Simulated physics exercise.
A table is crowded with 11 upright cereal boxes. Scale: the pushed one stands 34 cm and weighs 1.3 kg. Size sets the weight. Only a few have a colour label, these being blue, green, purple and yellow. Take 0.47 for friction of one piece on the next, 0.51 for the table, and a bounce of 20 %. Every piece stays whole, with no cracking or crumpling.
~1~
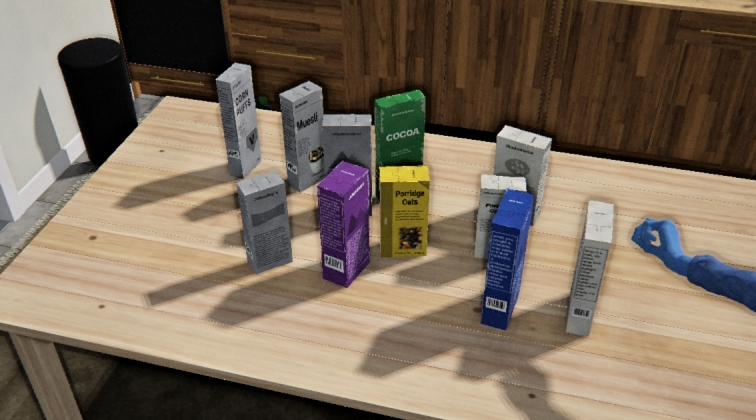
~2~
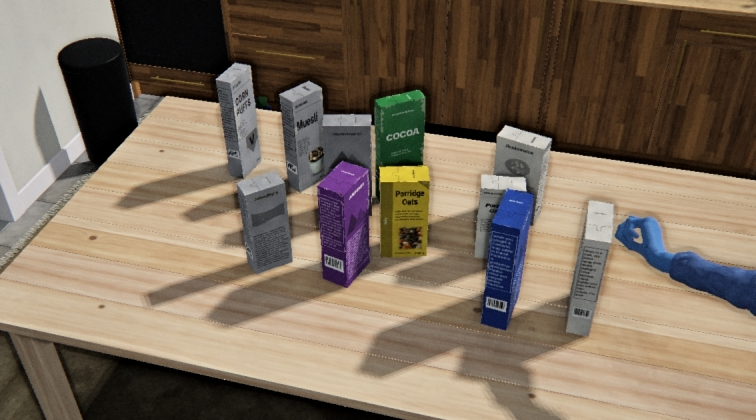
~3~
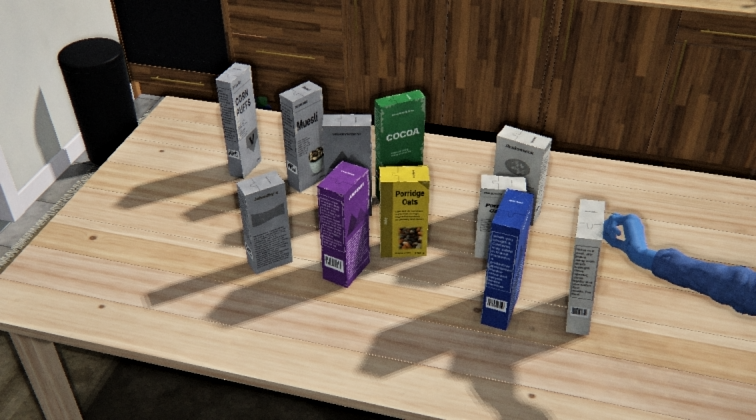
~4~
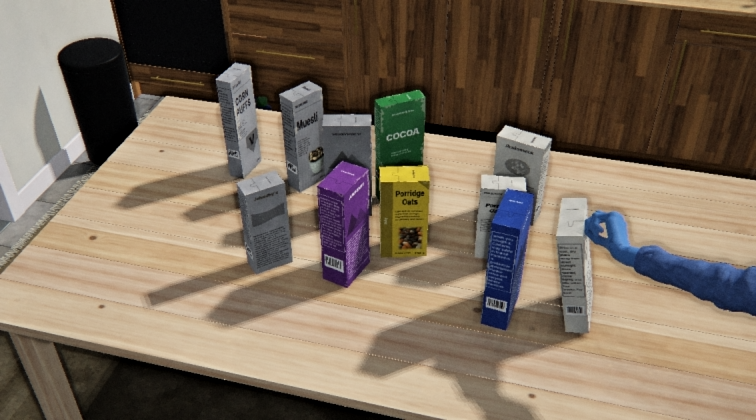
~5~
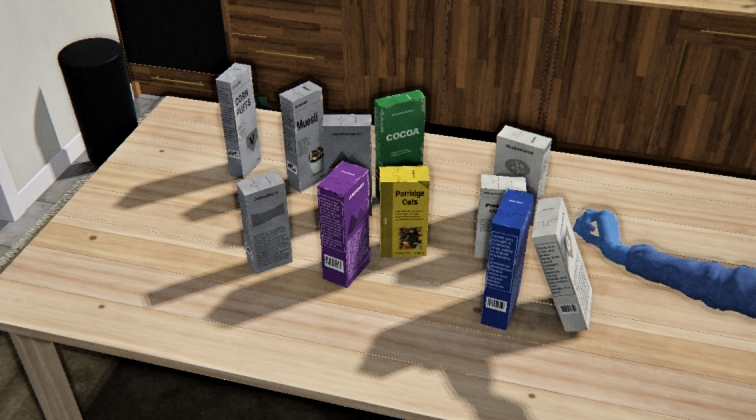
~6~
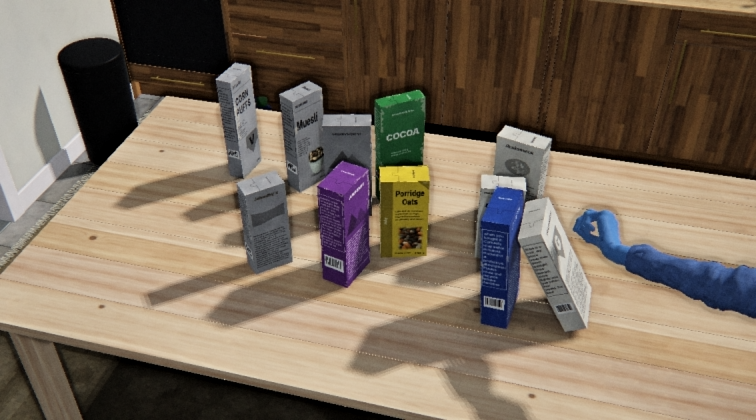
On a wooden table, a blue hand pushes a pale box leftward until it leans against a blue box.
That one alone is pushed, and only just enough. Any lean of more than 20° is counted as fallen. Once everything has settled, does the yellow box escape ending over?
Yes, it keeps its place.
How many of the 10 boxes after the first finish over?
That would be 1 of them.
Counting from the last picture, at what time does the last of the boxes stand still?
Rest time: Around 1.5 s.
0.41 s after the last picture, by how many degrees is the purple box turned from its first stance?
My estimate is close to 0°.
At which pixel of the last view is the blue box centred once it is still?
Near (422, 283).
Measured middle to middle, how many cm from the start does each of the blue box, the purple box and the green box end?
Distances in cm - blue: 30; purple: 0; green: 0.
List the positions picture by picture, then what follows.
In the first frame (places mark the middle of the side facing us), finger (642, 234) 6 cm from the first box; yellow box (404, 221); purple box (333, 240); blue box (499, 280); the rest undisturbed.
In the second frame, finger (625, 231) 19 mm from the first box; yellow box (404, 221).
In the third frame, finger (608, 229) pushing; yellow box (404, 221); the rest undisturbed.
In the fourth frame, finger (592, 226) pushing; yellow box (404, 221); the rest undisturbed.
In the fifth frame, finger (583, 225) stopped; yellow box (404, 221); the rest undisturbed.
In the sixth frame, finger (583, 225) stopped; yellow box (404, 221); blue box (495, 278) leaning 4°; purple box (333, 240); one has shifted.
Then, 0.25 s after the last picture, none of the 10 other boxes over, 1 disturbed; yellow box unmoved; blue box leaning 17°.
Then, 0.41 s after the last picture, 1 of the 10 other boxes over; yellow box unmoved; blue box leaning 44°.
Then, 0.53 s after the last picture, 1 of the 10 other boxes over; yellow box unmoved; blue box lying flat.
At rest, 1 of the 10 other boxes over; yellow box unmoved; blue box lying flat; purple box unmoved. Nine left standing. As the last picture would show them, middles, yellow box near (404, 213), blue box near (422, 283).
